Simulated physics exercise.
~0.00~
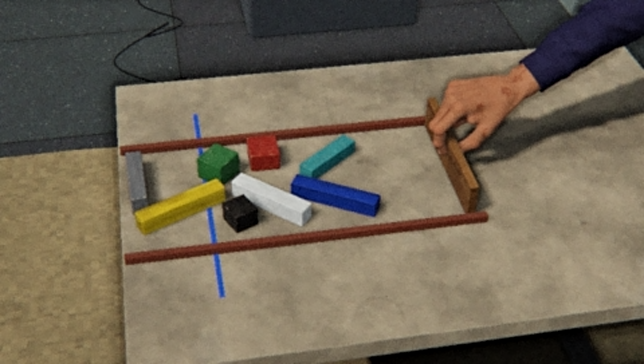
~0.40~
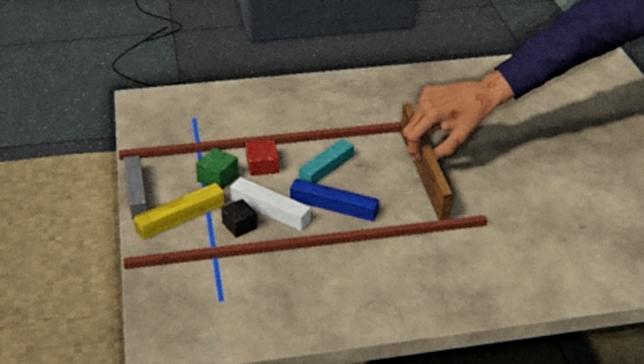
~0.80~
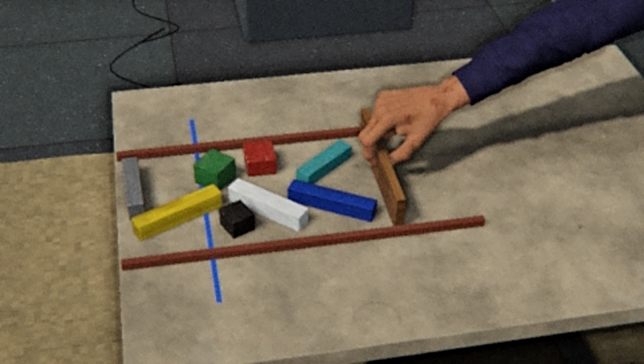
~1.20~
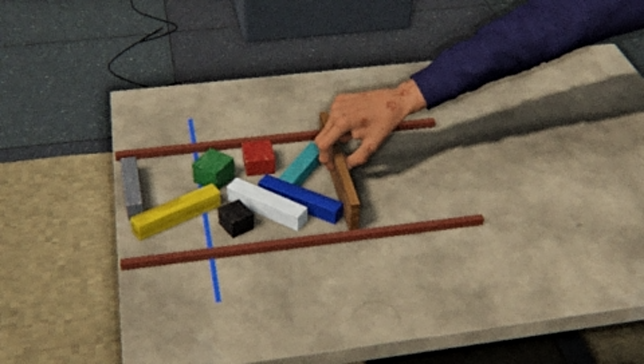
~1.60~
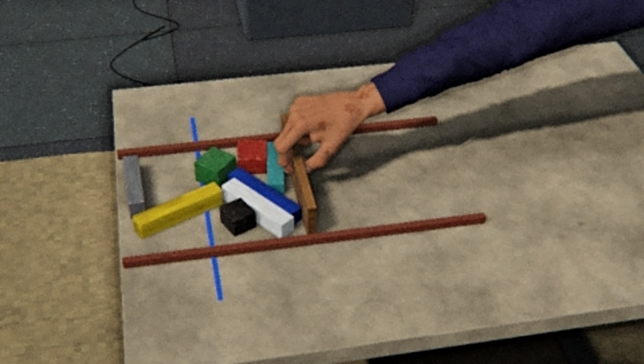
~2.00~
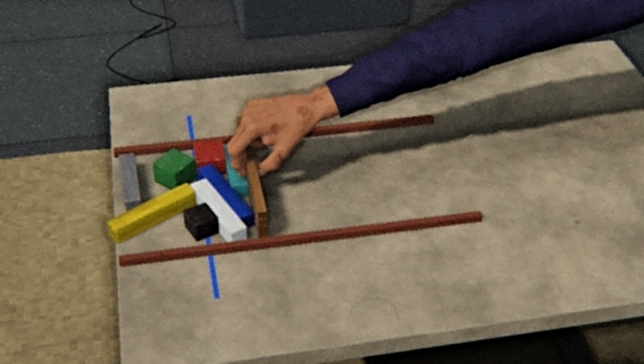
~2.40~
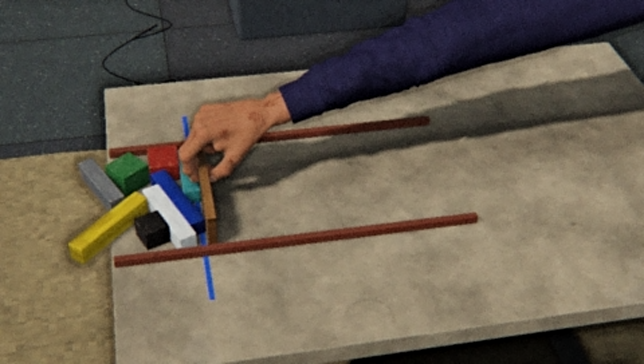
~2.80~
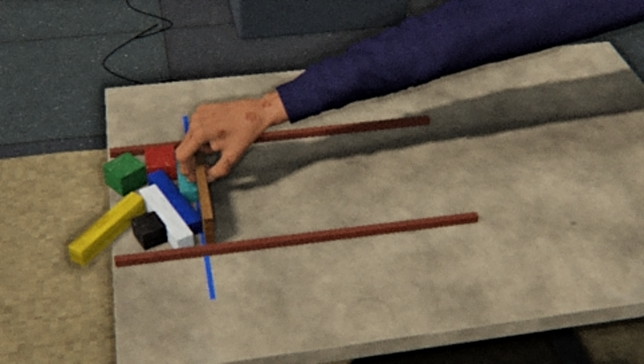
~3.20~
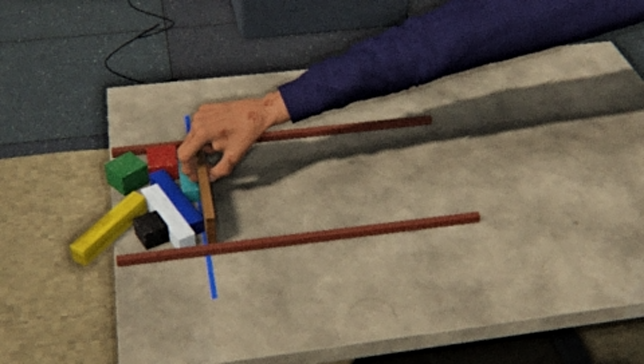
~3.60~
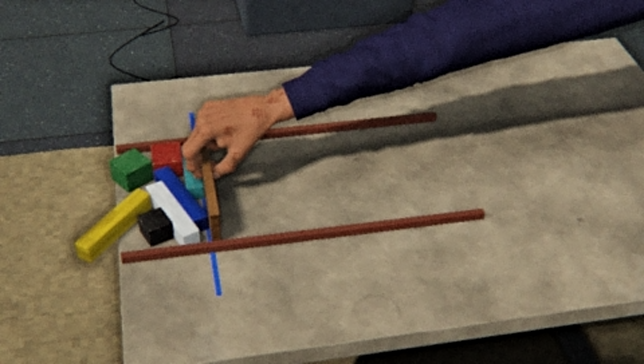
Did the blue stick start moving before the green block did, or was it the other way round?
The blue stick started moving first, as the board closed in on it. The green block was clearly carried left only later, once the pieces had bunched together.
A hand slid an upright wooden board left along a channel, bunching the coloured bars and blocks together and pushing them toward the table's end. The grey bar dropped off, and the board stopped at the blue tape with the yellow stick jutting over the edge.
